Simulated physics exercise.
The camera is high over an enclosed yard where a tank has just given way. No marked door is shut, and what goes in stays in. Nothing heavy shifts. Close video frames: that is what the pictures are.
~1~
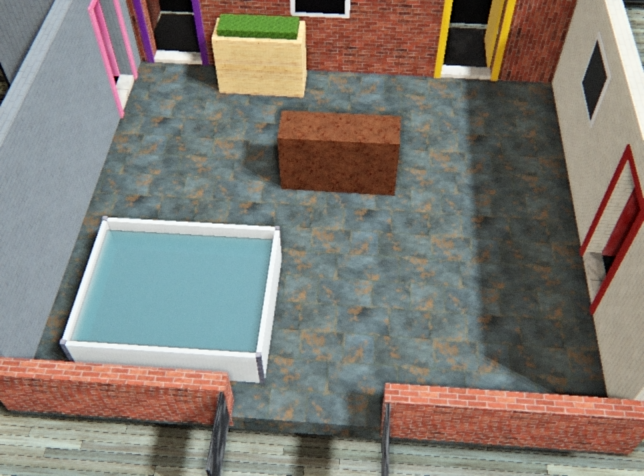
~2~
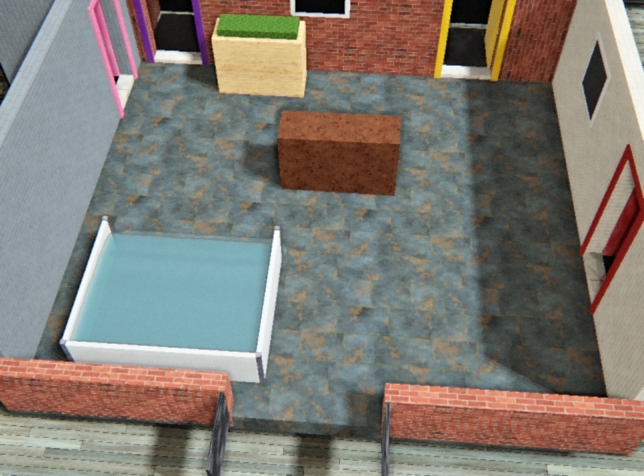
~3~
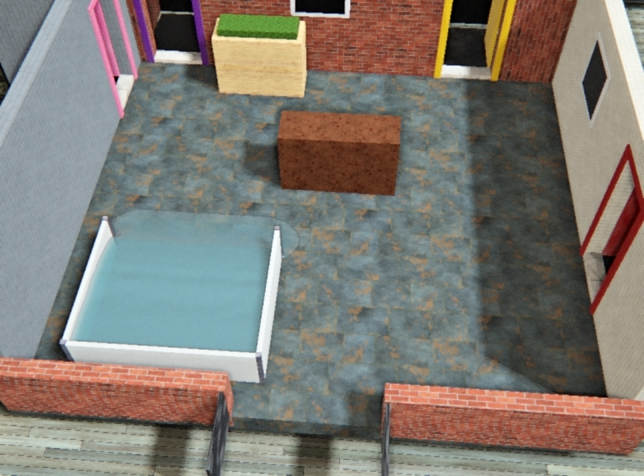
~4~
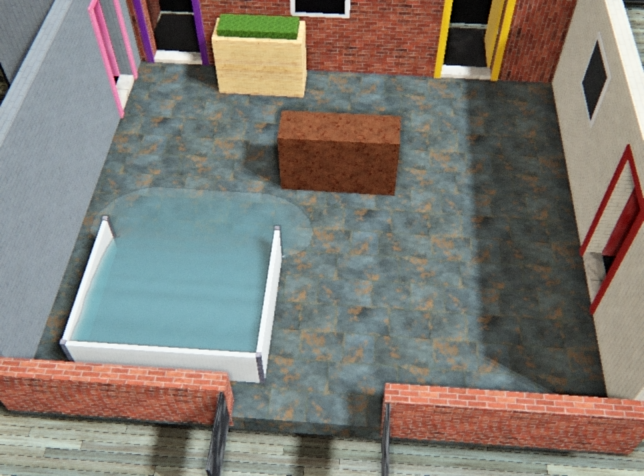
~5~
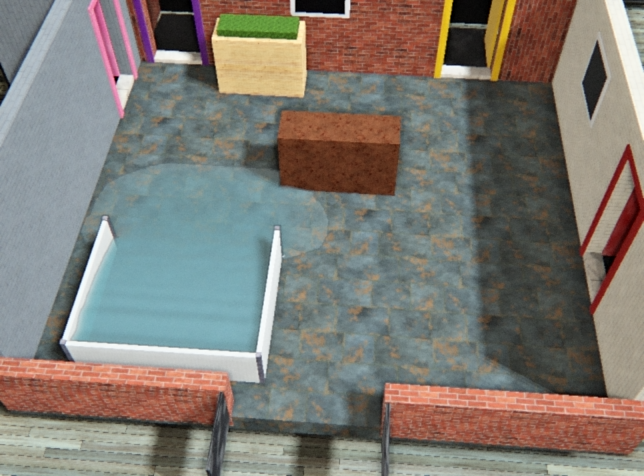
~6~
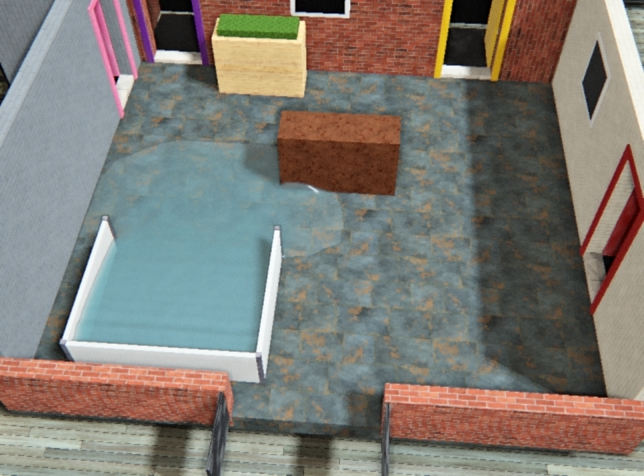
A white-walled tank of blue water sat still in a brick-fenced yard, then its far side opened and water poured out, spreading across the patchy floor until it reached the brown block.
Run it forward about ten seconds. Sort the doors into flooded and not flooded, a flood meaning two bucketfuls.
Sorted: Red door - not flooded; pink door - flooded; yellow door - not flooded; purple door - flooded.
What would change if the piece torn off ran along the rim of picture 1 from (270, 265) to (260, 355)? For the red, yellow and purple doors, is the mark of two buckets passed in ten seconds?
Outcome - red door: Past the mark, yellow door: Past the mark, purple door: Short of the mark.
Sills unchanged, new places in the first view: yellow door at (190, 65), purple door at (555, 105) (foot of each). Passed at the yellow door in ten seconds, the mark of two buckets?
Yellow: Exceeds it.
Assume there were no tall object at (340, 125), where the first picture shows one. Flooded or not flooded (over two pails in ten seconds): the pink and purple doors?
Pink door exceeds the limit; purple door exceeds the limit.
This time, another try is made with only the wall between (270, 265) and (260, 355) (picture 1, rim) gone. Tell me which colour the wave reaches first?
Answer: The red door.
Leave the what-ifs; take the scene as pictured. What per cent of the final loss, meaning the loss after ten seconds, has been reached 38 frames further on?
Share gone by then: About 95 %.
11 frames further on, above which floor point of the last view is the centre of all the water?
Roughly (218, 200).
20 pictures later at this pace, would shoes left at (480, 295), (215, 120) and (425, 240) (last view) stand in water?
As listed, the points end up soaked, soaked and soaked.
A moment on, water covers 30 % of the floor; the red door not reached, the pink door wet at the sill, nothing in, the yellow door not reached, the purple door not reached.
Next, water covers 40 % of the floor; the red door not reached, the pink door wet at the sill, nothing in, the yellow door not reached, the purple door over two buckets in.
Then, water covers 65 % of the floor; the red door wet at the sill, nothing in, the pink door under two buckets in, the yellow door wet at the sill, nothing in, the purple door far over two buckets in.
Later, water covers 75 % of the floor; the red door wet at the sill, nothing in, the pink door over two buckets in, the yellow door wet at the sill, nothing in, the purple door far over two buckets in.
In the end, water covers 90 % of the floor; the red door wet at the sill, nothing in, the pink door over two buckets in, the yellow door under two buckets in, the purple door far over two buckets in.
